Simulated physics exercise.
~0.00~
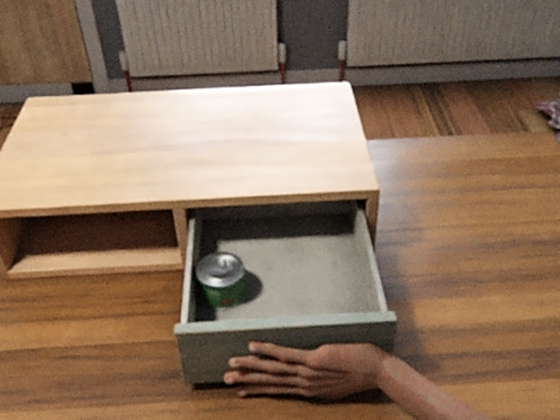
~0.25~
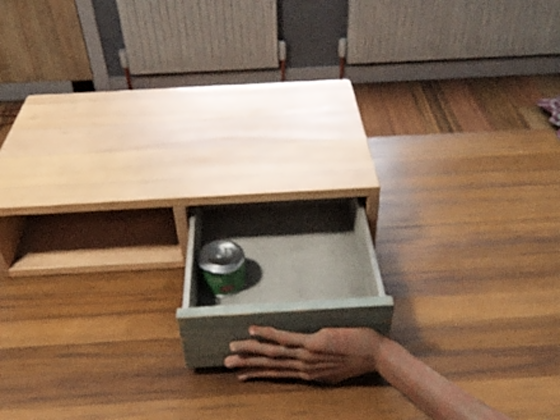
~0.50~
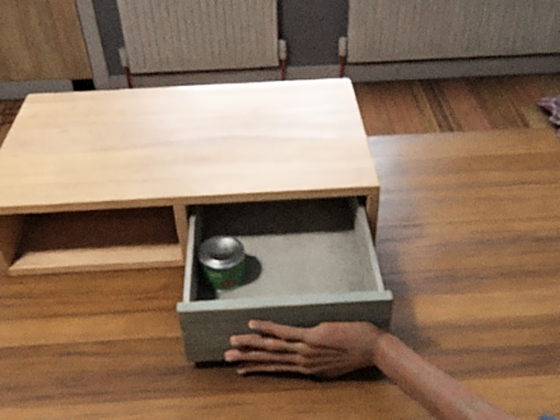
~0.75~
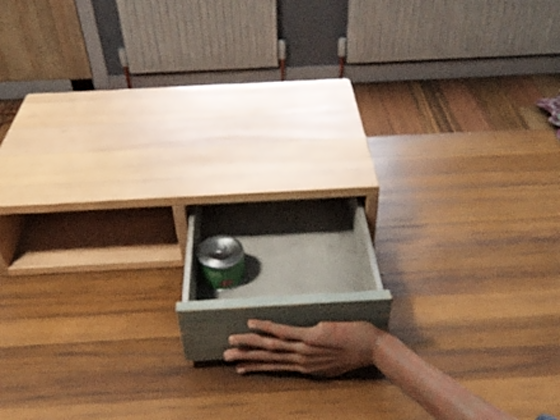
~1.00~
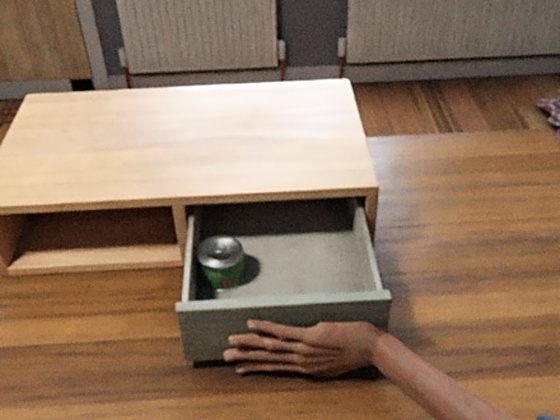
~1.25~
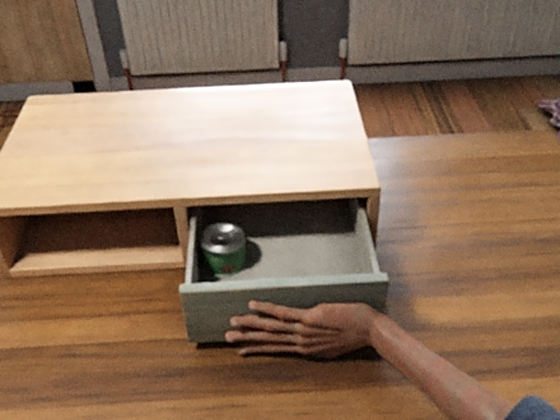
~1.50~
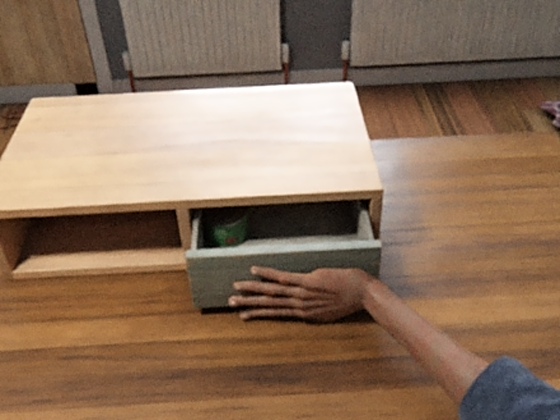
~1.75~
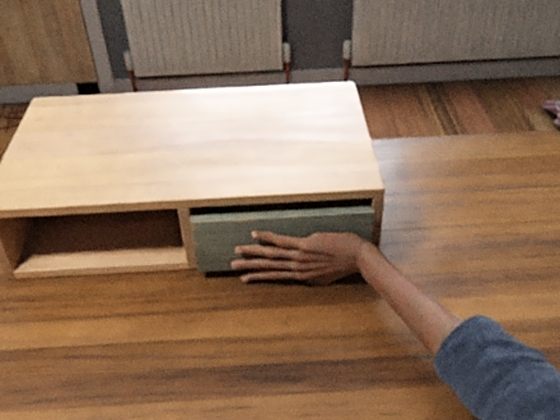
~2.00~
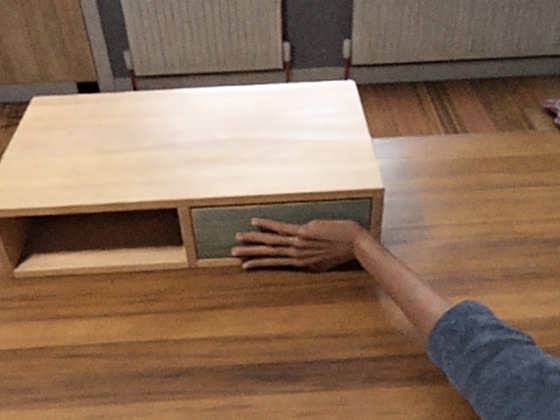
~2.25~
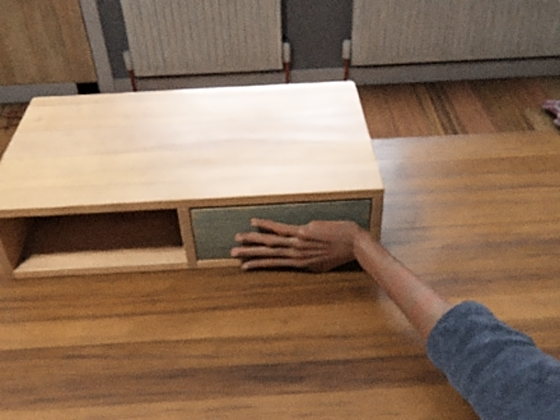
Hand pushing a green drawer holding a green can into a low wooden chest on a table until it closes flush.
